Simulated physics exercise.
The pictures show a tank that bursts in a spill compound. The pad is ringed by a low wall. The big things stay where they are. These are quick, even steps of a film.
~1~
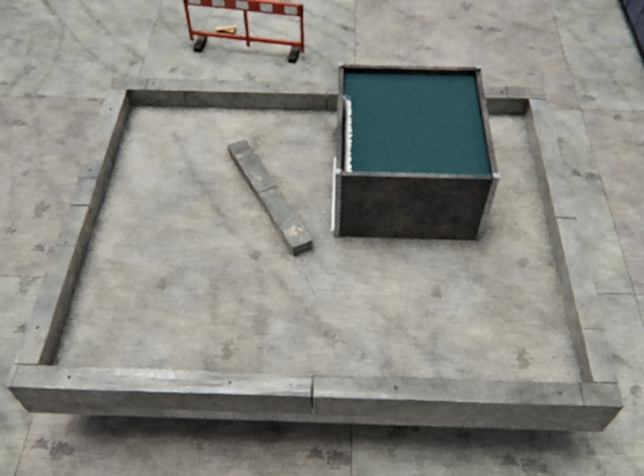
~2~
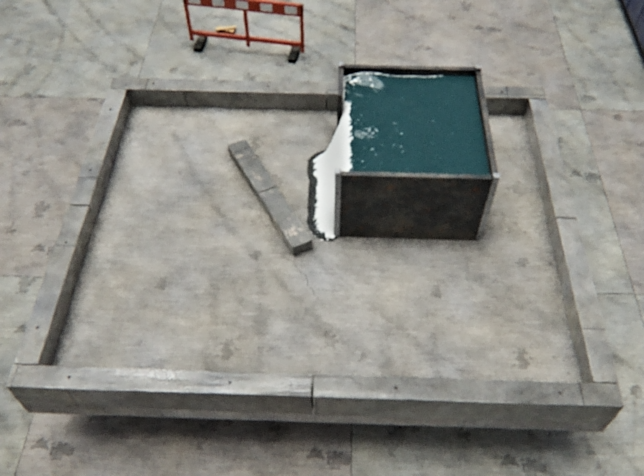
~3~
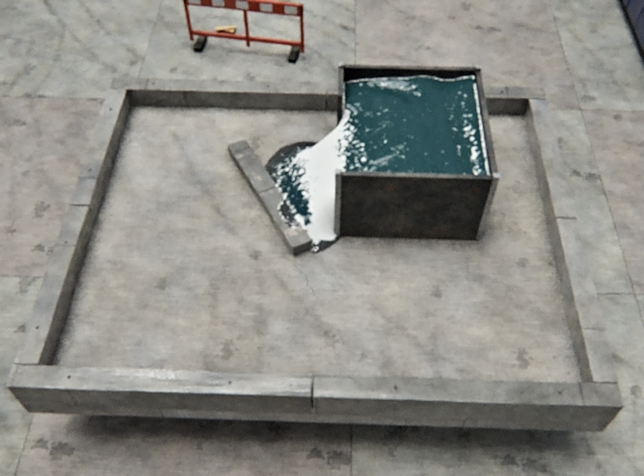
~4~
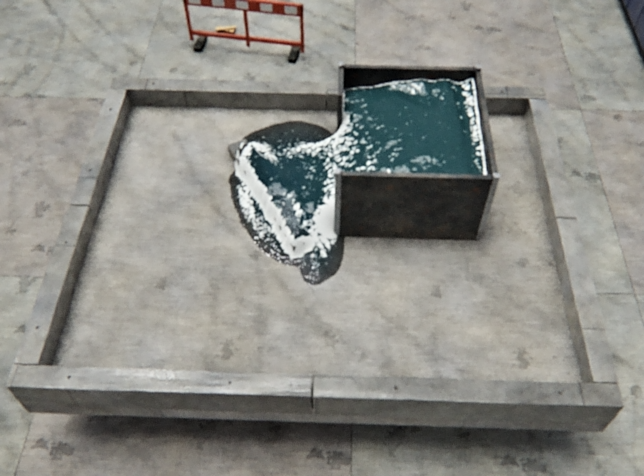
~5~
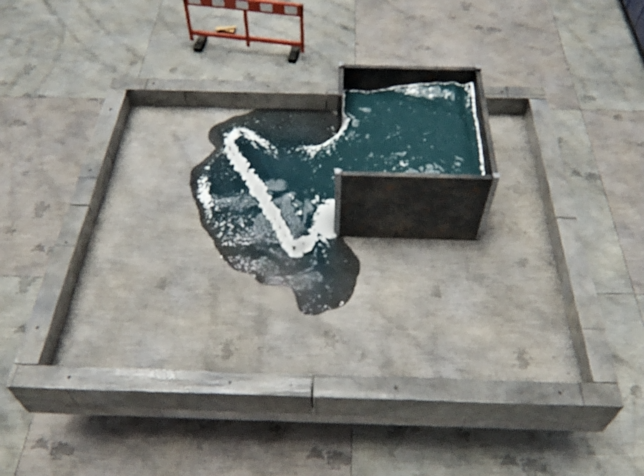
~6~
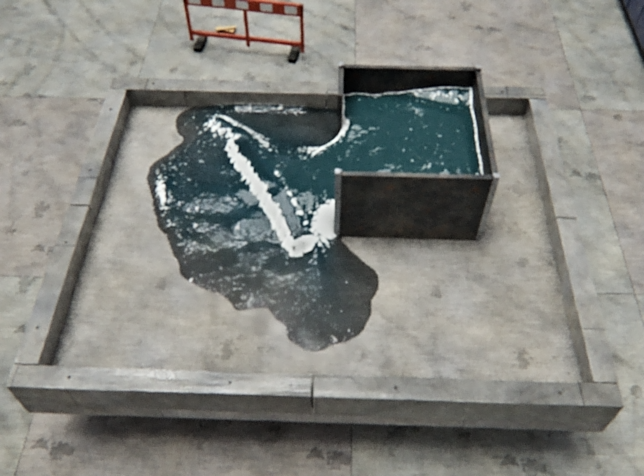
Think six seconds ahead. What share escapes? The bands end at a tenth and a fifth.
Over the wall goes not even a tenth.
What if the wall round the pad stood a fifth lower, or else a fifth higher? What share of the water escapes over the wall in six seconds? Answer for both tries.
Roughly 10 per cent, then 2 per cent.
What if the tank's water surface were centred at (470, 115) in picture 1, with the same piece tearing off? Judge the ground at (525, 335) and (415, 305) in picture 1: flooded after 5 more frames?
One after the other: Free of water, free of water.
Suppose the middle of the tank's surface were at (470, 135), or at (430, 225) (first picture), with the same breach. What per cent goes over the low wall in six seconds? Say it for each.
About 4 and 14 per cent.
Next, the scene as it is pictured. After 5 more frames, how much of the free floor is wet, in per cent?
Near 65 in a hundred.
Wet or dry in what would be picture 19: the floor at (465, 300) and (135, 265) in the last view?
In that order: Free of water, wet.
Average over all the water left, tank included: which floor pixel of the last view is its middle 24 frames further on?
Roughly at (277, 222).
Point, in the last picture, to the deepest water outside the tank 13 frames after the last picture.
I would point to (131, 109).
A moment on, water covers 50 % of the floor; the low wall has let 0 % over.
Next, water covers 60 % of the floor; the low wall has let 0 % over.
Then, water covers 65 % of the floor; the low wall has let 5 % over.
Later, water covers 70 % of the floor; the low wall has let 6 % over.
In the end, water covers 85 % of the floor; the low wall has let 6 % over.
